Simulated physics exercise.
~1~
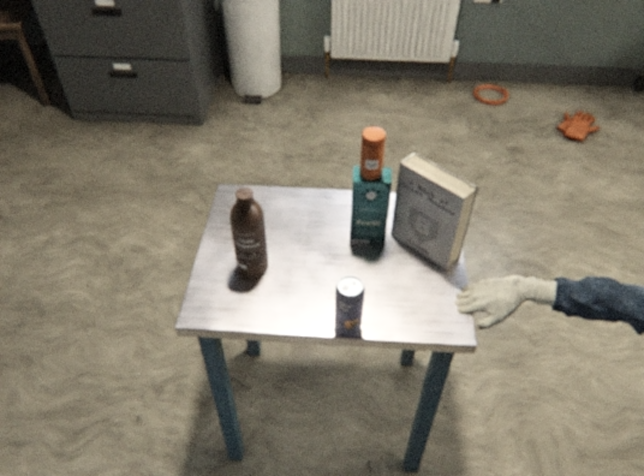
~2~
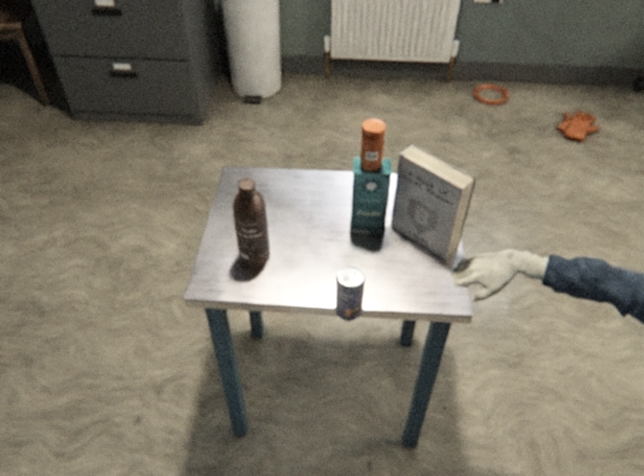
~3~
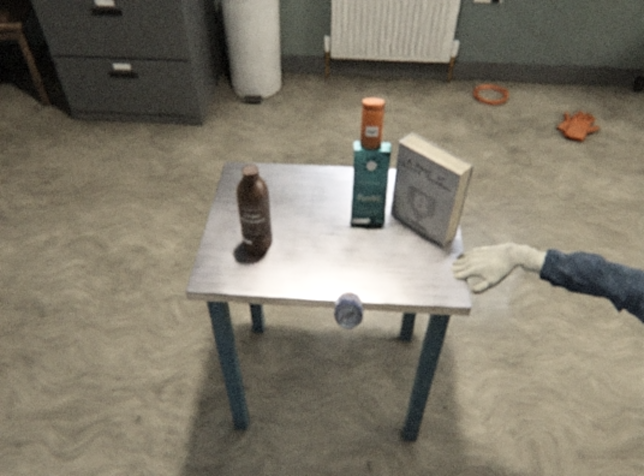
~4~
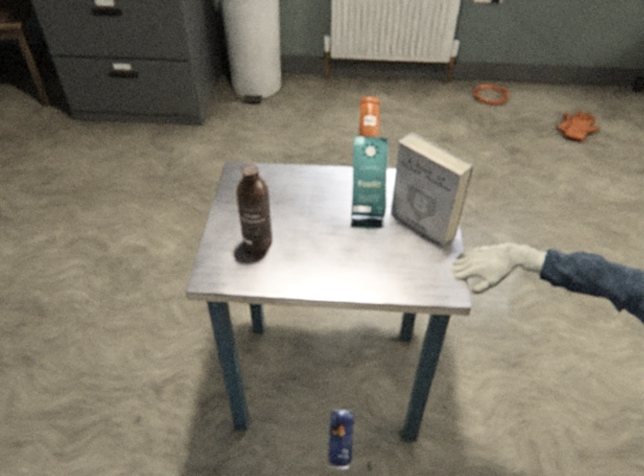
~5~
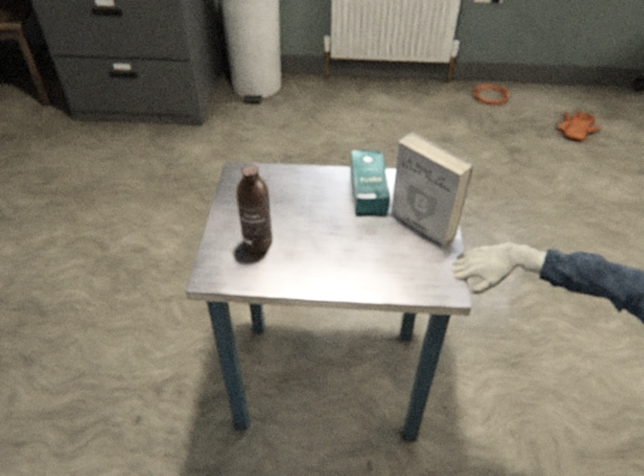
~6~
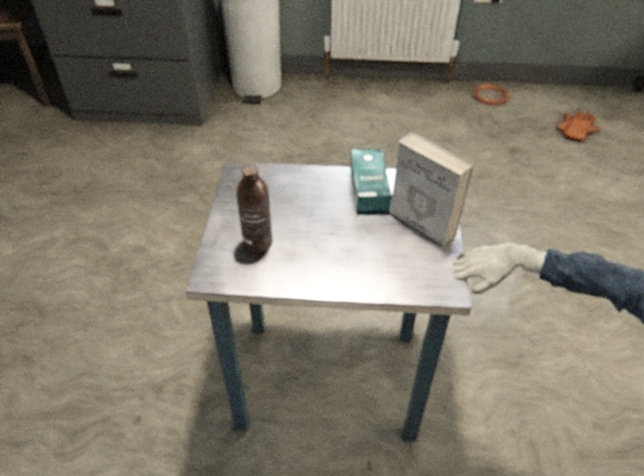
A gloved hand shoves the table back; the can and shaker fall, the packet topples.
